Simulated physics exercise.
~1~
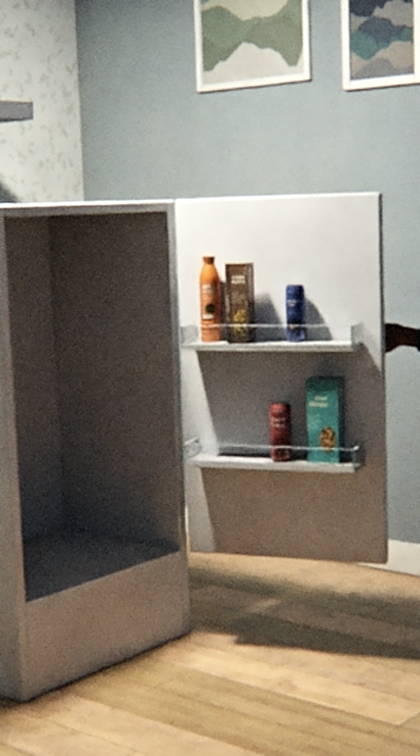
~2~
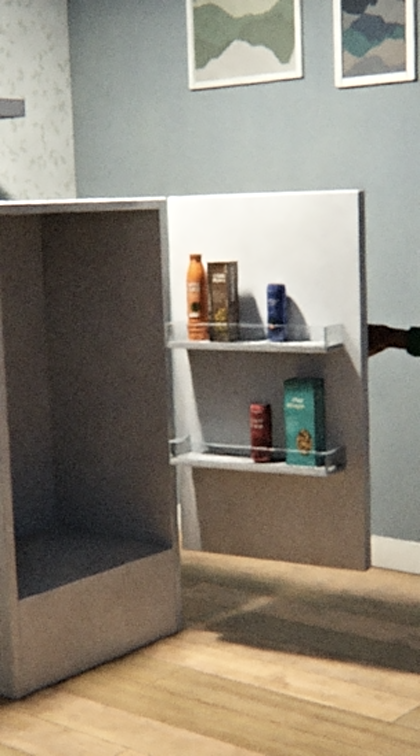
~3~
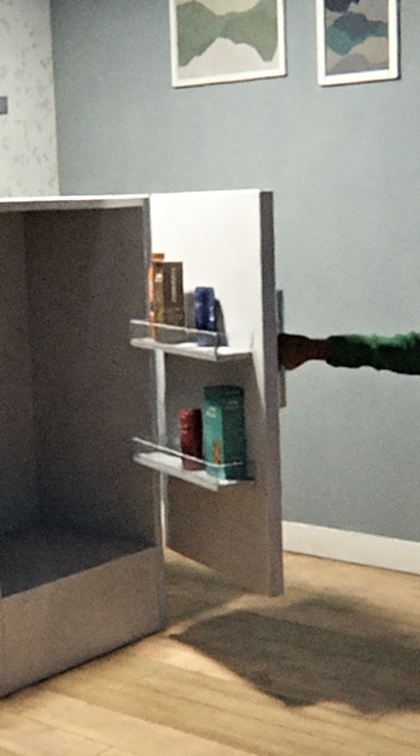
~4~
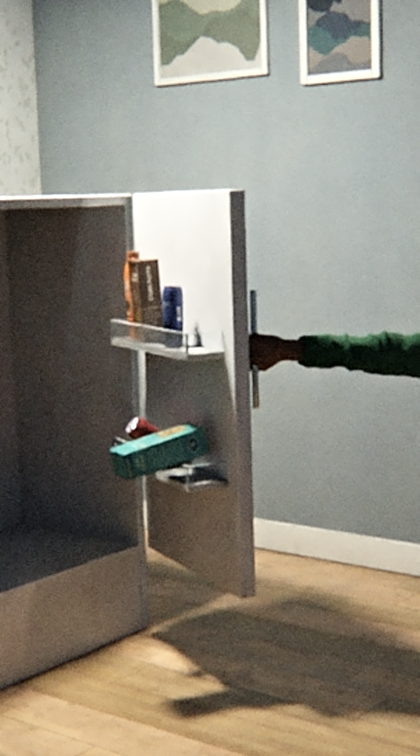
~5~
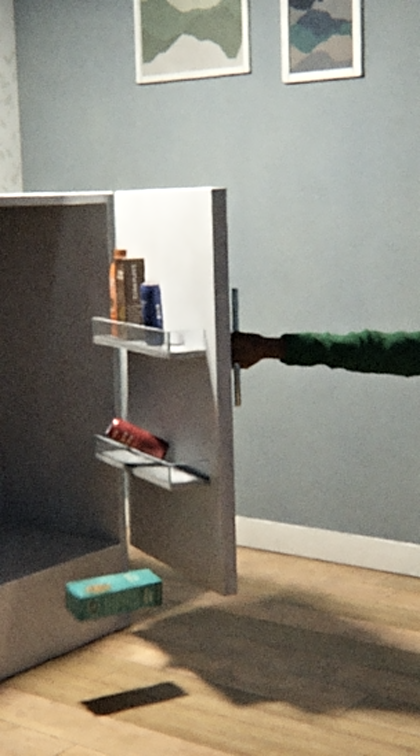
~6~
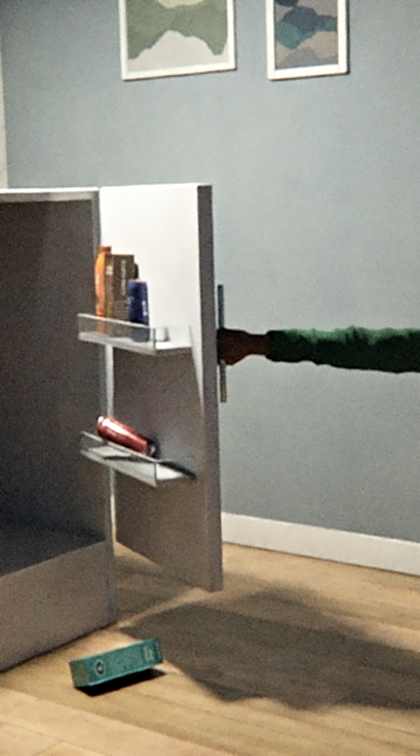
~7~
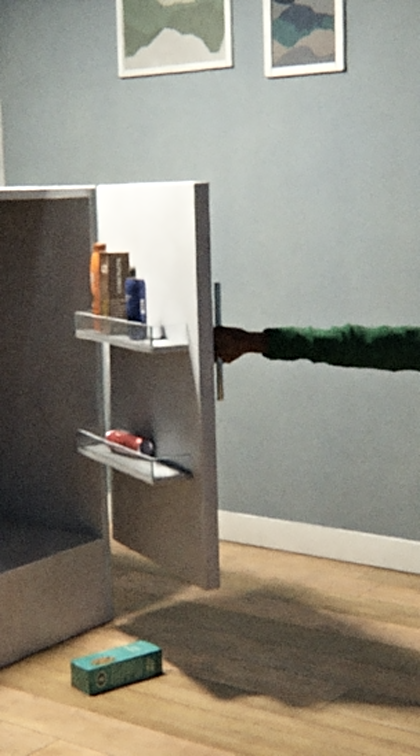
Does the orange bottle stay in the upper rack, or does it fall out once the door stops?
The orange bottle stays in the upper rack, still standing beside the brown carton and the blue can.
